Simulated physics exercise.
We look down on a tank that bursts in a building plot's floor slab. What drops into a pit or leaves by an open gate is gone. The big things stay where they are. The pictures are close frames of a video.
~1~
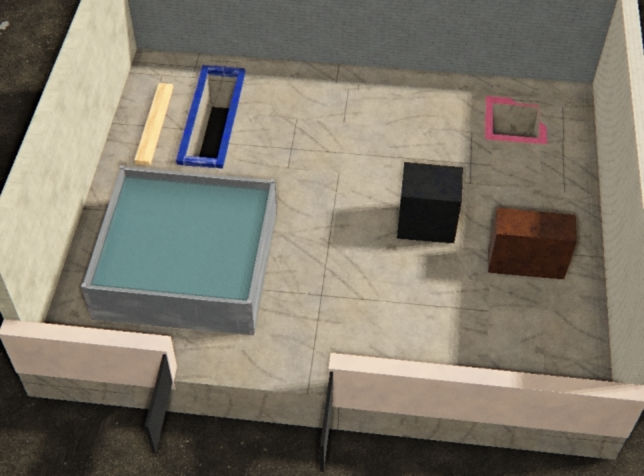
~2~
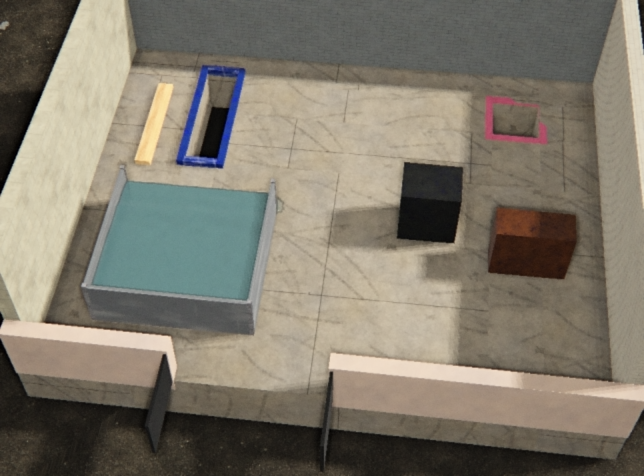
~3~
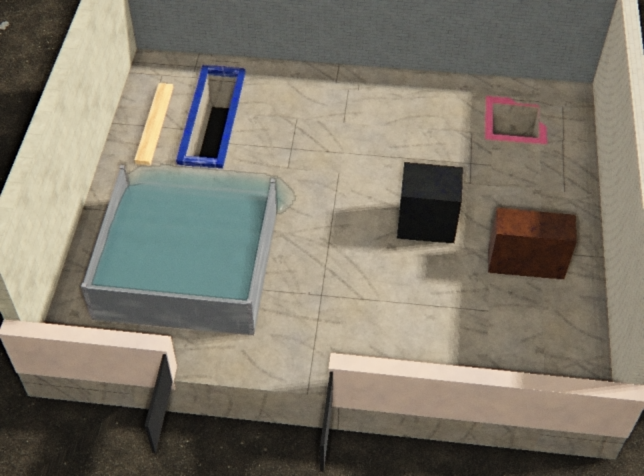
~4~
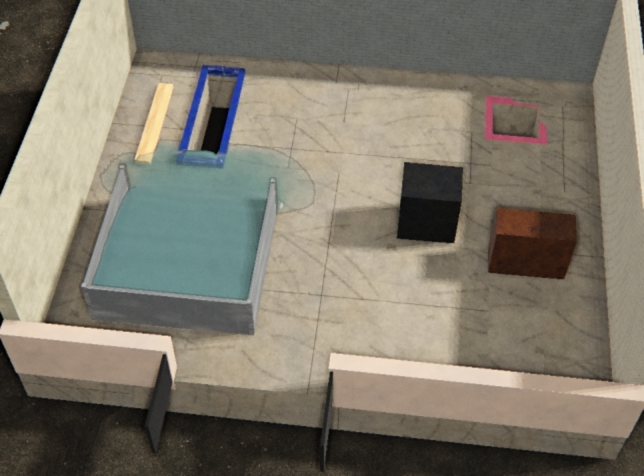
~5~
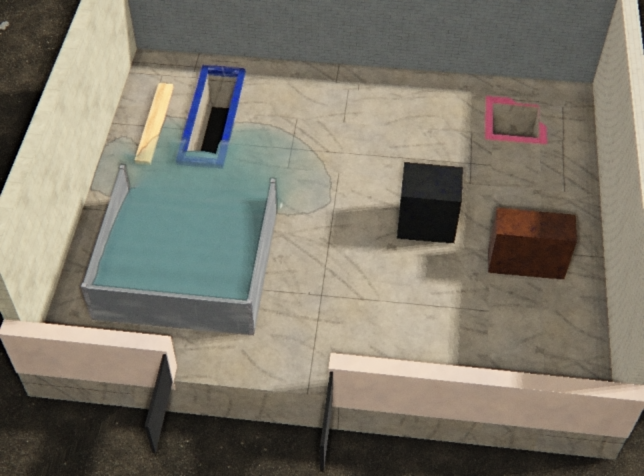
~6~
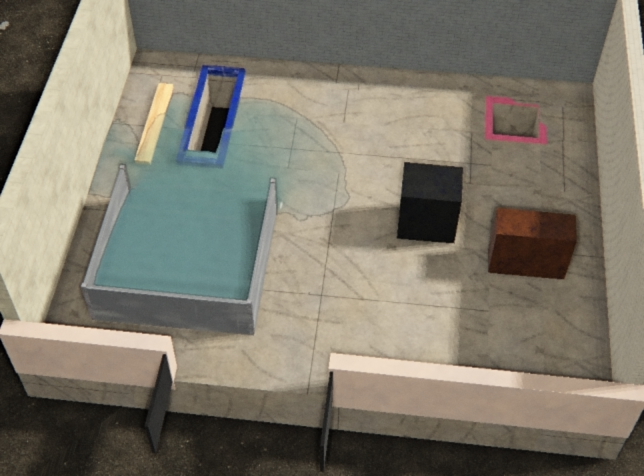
Water in an open gray tank pours out through its far side, spreading across the floor slab around a blue-framed pit and a wooden plank, and widening to the right, while the black and brown blocks stay still.
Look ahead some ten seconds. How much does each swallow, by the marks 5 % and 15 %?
In the end: The gate takes not even 5 %; the blue pit takes above 15 %; the pink pit takes between 5 and 15 %.
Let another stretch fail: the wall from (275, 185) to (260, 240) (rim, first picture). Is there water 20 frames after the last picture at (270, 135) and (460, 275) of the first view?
In that order: Free of water, awash.
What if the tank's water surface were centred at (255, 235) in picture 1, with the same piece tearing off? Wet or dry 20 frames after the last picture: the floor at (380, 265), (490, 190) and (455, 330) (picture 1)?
In that order: Clear, free of water, dry.
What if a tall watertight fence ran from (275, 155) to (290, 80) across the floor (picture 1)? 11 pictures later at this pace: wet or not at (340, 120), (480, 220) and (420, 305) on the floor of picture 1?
In that order: Flooded, no water, no water.
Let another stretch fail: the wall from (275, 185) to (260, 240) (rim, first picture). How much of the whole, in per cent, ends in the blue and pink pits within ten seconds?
Per cent: Blue 0, pink 15.
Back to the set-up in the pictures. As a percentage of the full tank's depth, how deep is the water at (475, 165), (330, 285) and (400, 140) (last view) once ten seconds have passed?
Roughly 6, 2 and 4 per cent, in turn.
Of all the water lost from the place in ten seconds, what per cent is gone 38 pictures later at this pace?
I make it 85 per cent.
A moment on, water covers 30 % of the floor; the gate 0 %, the blue pit 5 %, the pink pit 0 %.
Next, water covers 35 % of the floor; the gate 0 %, the blue pit 10 %, the pink pit 0 %.
Then, water covers 45 % of the floor; the gate 0 %, the blue pit 16 %, the pink pit 1 %.
Later, water covers 65 % of the floor; the gate 0 %, the blue pit 21 %, the pink pit 8 %.
In the end, water covers 90 % of the floor; the gate 1 %, the blue pit 22 %, the pink pit 11 %.
